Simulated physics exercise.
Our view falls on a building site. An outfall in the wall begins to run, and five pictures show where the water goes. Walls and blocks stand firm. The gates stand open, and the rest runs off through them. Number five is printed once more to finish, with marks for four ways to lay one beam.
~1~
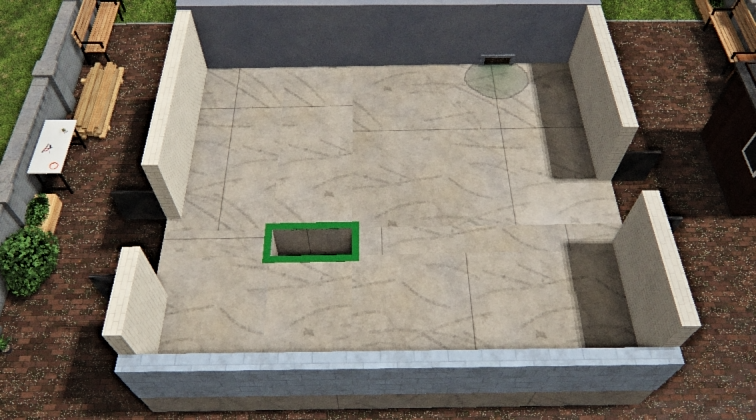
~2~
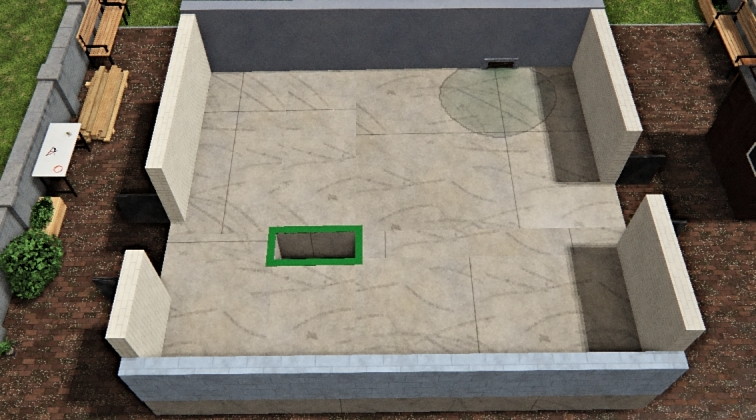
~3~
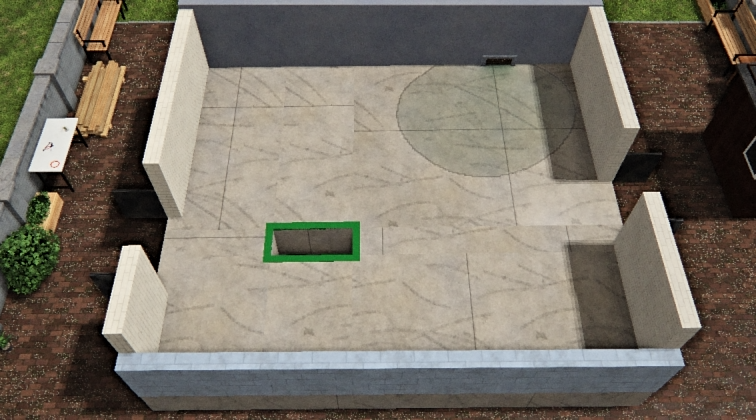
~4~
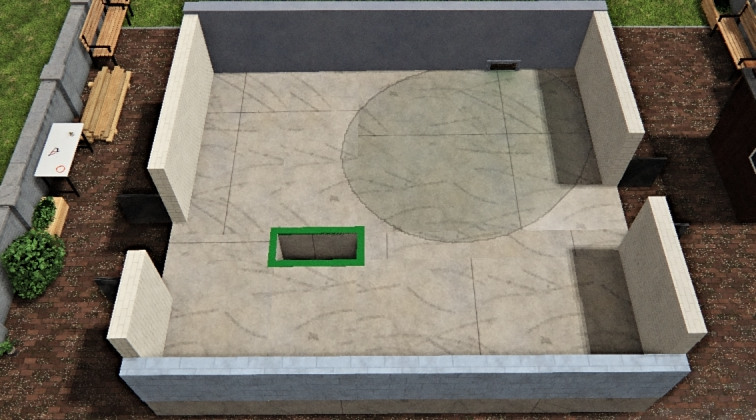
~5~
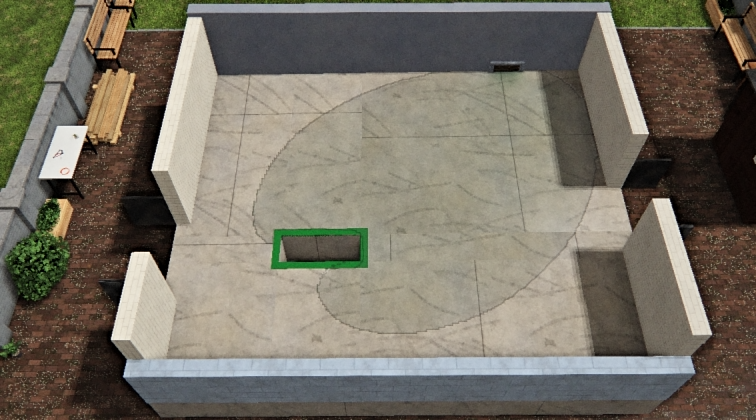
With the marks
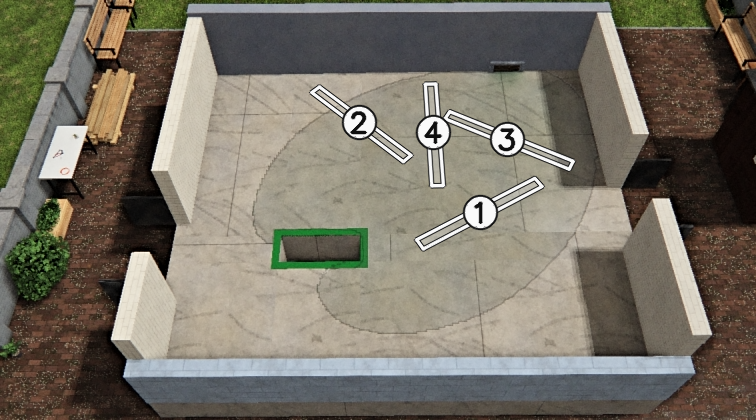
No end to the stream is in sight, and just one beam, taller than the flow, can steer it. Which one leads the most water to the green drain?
Go for 1.
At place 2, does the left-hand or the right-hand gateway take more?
The left one.
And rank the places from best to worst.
Best to worst: 1, 2, 4, 3.
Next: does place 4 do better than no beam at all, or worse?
It is worse.
In white, 1 from (419, 244) to (538, 182); 2 from (315, 89) to (407, 158); 3 from (447, 115) to (571, 165); 4 from (437, 185) to (430, 84).
Choosing 1, about 44 % of the stream goes into the green drain, about 51 % out by the gates.
Choosing 2, about 32 % of the stream goes into the green drain, about 65 % out by the gates.
Choosing 3, about 15 % of the stream goes into the green drain, about 78 % out by the gates.
Choosing 4, about 20 % of the stream goes into the green drain, about 78 % out by the gates.
